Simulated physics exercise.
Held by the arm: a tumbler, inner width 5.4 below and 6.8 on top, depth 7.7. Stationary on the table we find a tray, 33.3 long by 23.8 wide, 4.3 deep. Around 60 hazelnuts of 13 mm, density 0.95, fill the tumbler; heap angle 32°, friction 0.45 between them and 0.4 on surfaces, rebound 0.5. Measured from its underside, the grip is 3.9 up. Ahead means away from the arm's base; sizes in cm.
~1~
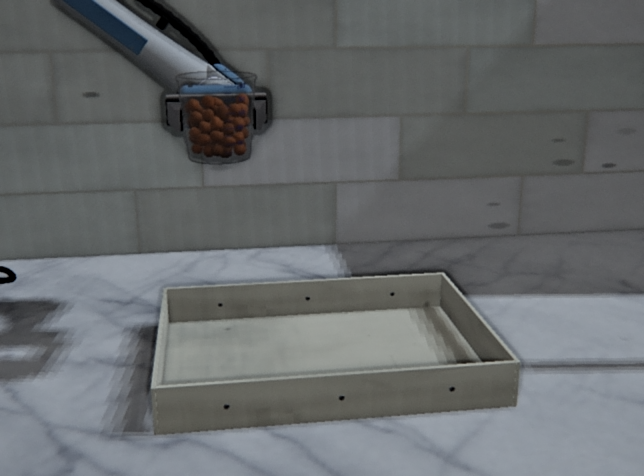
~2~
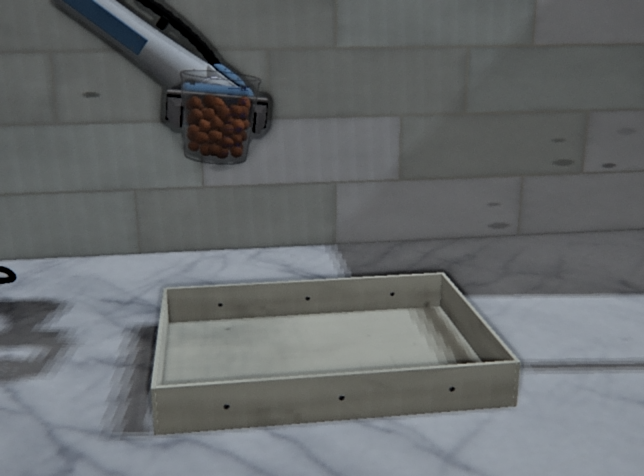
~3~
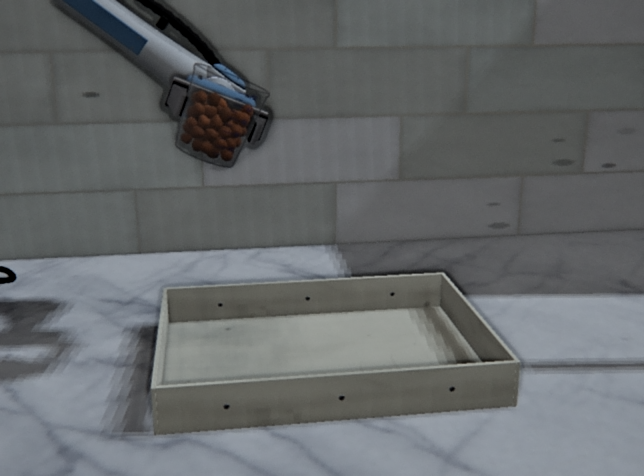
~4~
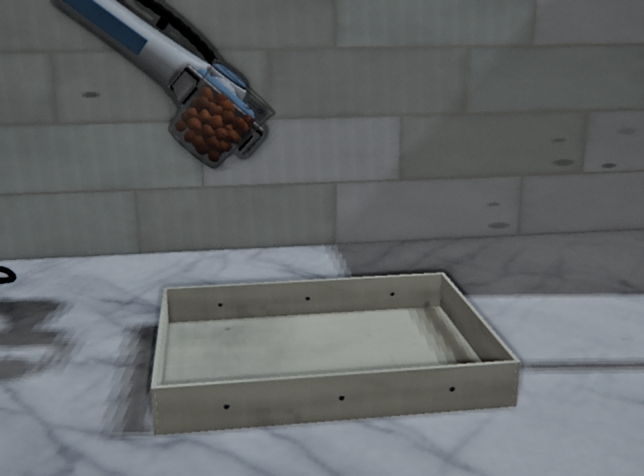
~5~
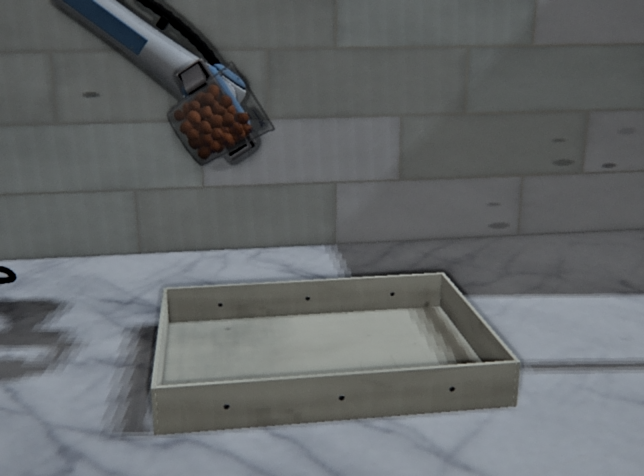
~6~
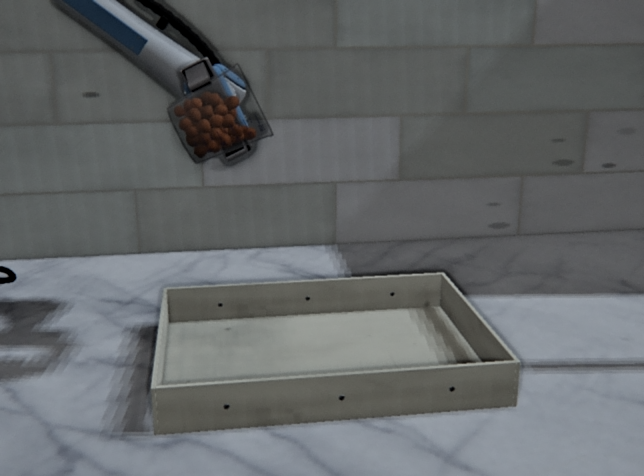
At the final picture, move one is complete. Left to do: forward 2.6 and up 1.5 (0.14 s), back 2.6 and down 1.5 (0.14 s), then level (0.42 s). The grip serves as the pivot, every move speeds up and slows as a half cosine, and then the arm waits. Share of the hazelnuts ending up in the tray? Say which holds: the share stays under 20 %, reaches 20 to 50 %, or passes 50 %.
The share stays under 20 %.
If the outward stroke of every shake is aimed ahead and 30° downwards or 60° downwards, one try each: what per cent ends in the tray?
It comes to around 0 per cent on the first try and around 0 per cent on the second.
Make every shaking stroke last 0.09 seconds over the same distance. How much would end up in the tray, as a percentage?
That change gives some 30 percent.
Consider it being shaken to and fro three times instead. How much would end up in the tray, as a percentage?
In that case, some 20 per cent.
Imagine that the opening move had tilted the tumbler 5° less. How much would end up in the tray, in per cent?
About 0 %.
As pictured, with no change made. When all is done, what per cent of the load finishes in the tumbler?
95 percent.
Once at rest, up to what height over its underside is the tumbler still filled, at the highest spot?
It reaches close to 7.0 cm in the end.
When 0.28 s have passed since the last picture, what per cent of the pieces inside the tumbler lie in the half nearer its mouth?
Estimate: Around 45 %.
Then, 0.28 s after the last picture, tilted 65° forward, highest piece 27 above the table; 55 in the tumbler, 2 in flight or on a rim.
Then, 0.56 s after the last picture, tilted 16° forward, highest piece 30 above the table; 55 in the tumbler, 2 in the tray.
Then, 0.90 s after the last picture, level, highest piece 29 above the table; 55 in the tumbler, 2 in the tray.
Then, 1.95 s after the last picture, level, highest piece 29 above the table; 55 in the tumbler, 2 in the tray.
Final count, 55 in the tumbler, 2 in the tray. That is 4 % in the tray.
